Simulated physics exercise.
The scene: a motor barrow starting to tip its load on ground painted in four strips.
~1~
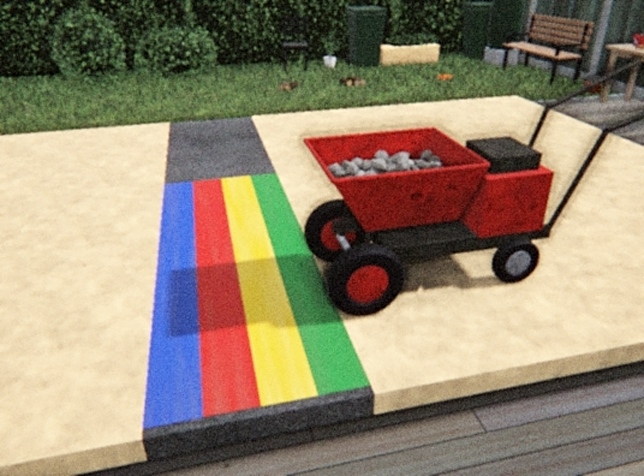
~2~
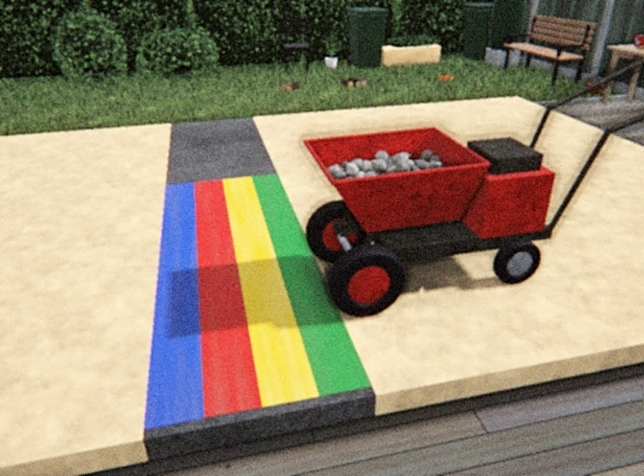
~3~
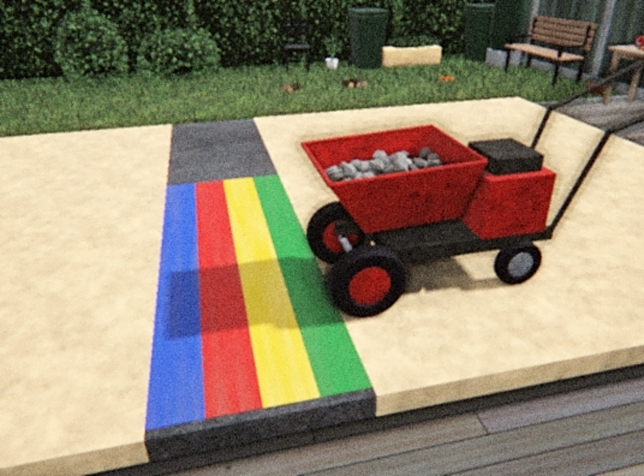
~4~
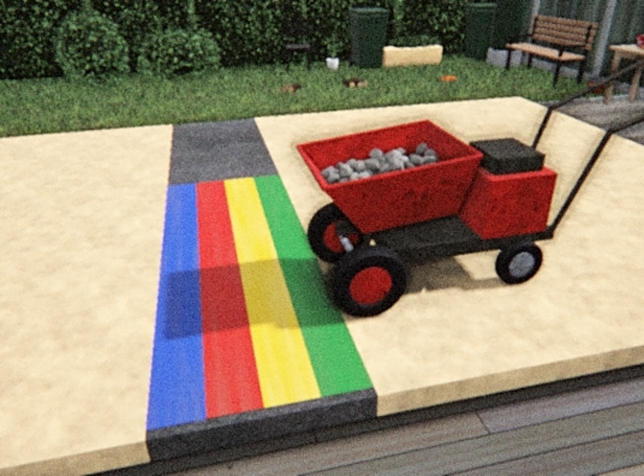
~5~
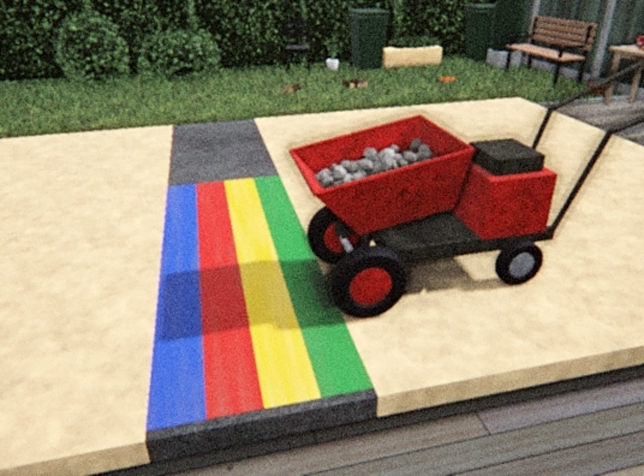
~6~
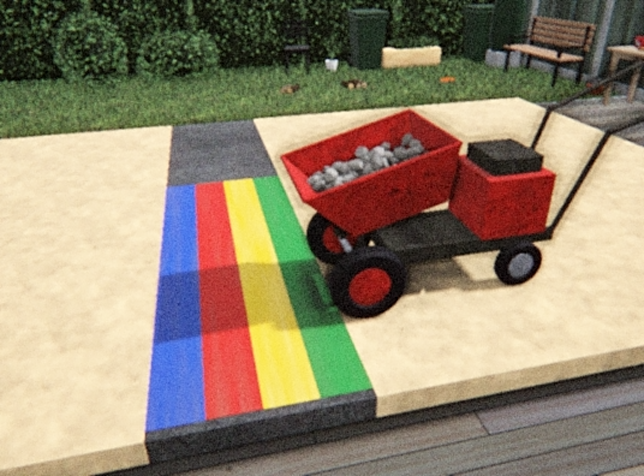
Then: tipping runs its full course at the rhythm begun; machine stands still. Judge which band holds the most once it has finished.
Most on it: Red.
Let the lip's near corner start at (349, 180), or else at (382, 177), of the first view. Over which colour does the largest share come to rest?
First place: The red strip; second place: Yellow.
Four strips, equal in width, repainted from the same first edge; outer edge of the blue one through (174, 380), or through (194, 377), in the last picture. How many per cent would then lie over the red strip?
About 40 % and 30 %.
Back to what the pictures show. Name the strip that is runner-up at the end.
Second comes the blue one.
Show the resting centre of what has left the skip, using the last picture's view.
Somewhere around (212, 306) in the last picture.
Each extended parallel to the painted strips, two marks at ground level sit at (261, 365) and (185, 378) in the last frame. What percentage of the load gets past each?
Roughly 80 per cent, then roughly 20 per cent.
Soon after the last picture, skip tipped steeply; all in the skip.
A little later, skip tipped steeply; nearly all in the skip; a stray few over the red strip.
Later still, skip tipped right over; about a third in the skip; a stray few over the yellow strip; about a third over the red strip; about a quarter over the blue strip; a small part off the paint.
By the end, skip tipped right over; a small part in the skip; none over the green strip; a small part over the yellow strip; about a third over the red strip; about a quarter over the blue strip; a small part off the paint.
